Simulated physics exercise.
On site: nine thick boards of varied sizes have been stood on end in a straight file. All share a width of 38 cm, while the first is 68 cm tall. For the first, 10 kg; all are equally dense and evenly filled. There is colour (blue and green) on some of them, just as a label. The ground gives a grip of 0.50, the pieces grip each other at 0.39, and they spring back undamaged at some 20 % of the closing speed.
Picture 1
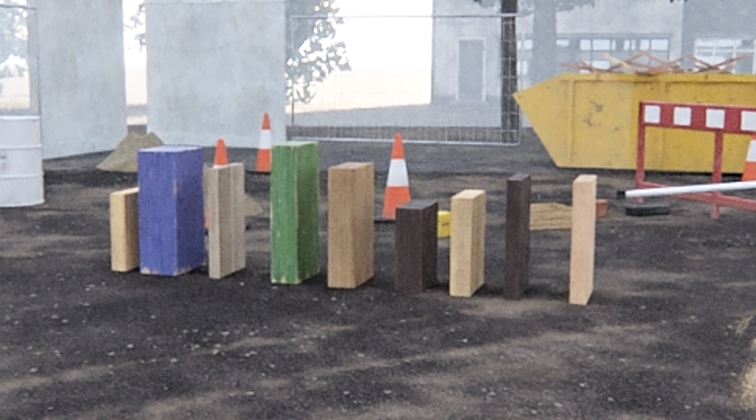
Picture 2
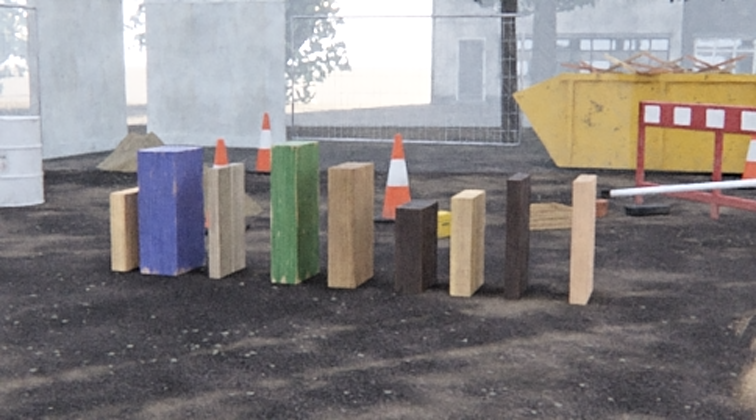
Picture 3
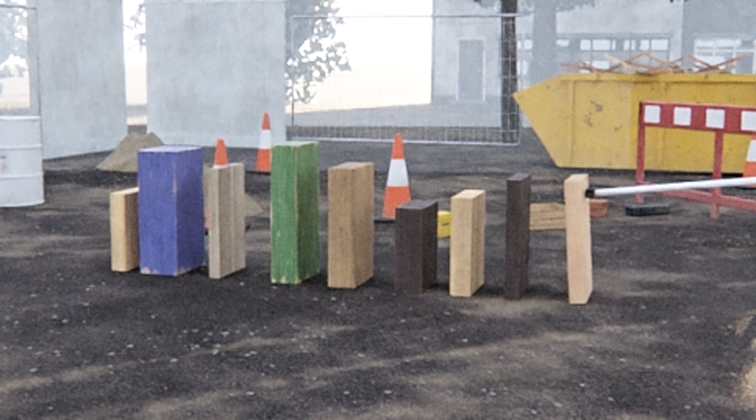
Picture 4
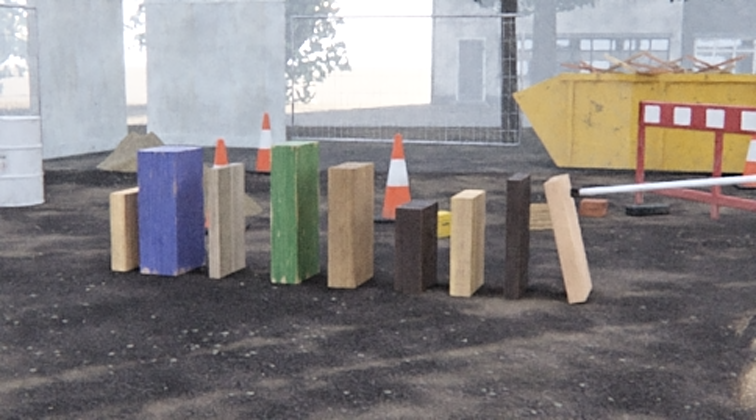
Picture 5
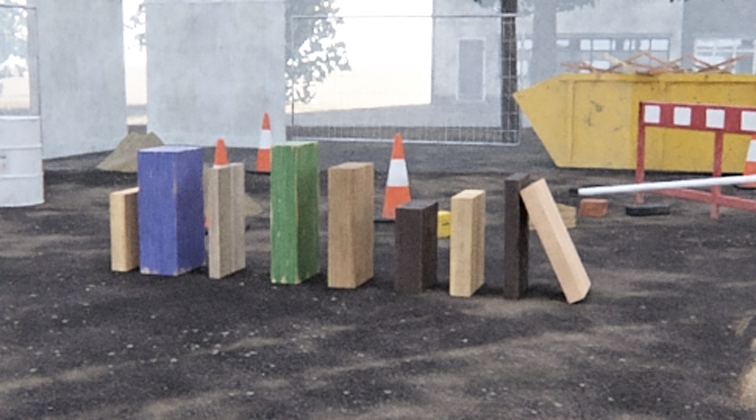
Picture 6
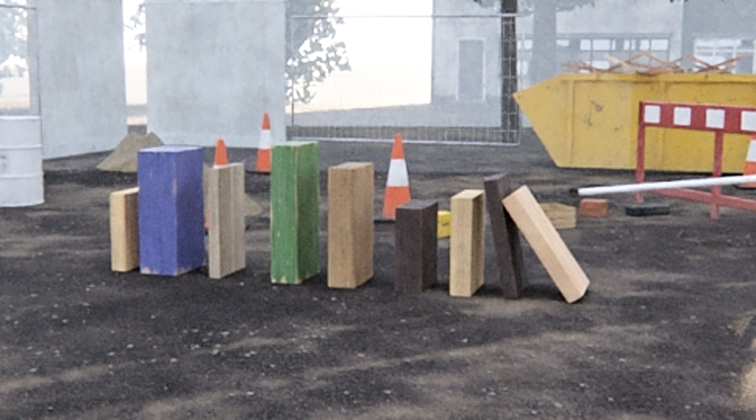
Nine upright wooden boards of differing heights, one blue, one green and the rest tan, brown or nearly black, stand in a row on dark gravel at a fenced building site, seen from a fixed, level view. Traffic cones, a yellow skip and a red barrier sit behind them. A pale pole slides in from the right and pushes the rightmost board leftward until it leans on its dark neighbour, which tilts left too.
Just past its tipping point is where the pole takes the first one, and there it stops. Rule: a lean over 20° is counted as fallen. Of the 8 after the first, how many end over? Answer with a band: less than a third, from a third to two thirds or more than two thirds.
Upwards of two thirds of them.
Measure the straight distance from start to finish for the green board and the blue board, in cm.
So green shifts 50 cm, while blue shifts 60 cm.
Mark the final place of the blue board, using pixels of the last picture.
It settles close to (90, 228) in the last view.
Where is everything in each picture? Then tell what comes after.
In the first frame (pixels give the middle of a visible side), pole end (622, 195) 13 cm from the first board; green board (284, 215); blue board (157, 213); none of the others has stirred.
In the second frame, pole end (606, 194) 48 mm from the first board; green board (284, 215).
In the third frame, pole end (591, 194) pushing; green board (284, 215); none of the others has stirred.
In the fourth frame, pole end (575, 193) pushing; green board (284, 215); none of the others has stirred.
In the fifth frame, pole end (575, 193) stopped; green board (284, 215); none of the others has stirred.
In the sixth frame, pole end (575, 193) stopped; green board (284, 215); blue board (157, 213); steepest lean 11°, the board at (500, 240); one has shifted.
Then, 0.30 s past the last view, 1 of the 8 other boards over.
Then, 0.92 s past the last view, 4 of the 8 other boards over; green board 7° from how it stood.
Then, 1.62 s past the last view, 7 of the 8 other boards over; green board 55° from how it stood; blue board 22° from how it stood.
Then, 1.96 s past the last view, 8 of the 8 other boards over; blue board lying flat; green board 64° from how it stood.
In the end, 8 of the 8 other boards over; blue board lying flat; green board 68° from how it stood. That is 100 per cent. Not one is left standing. From the last view, middles, blue board near (90, 228), green board near (229, 236).
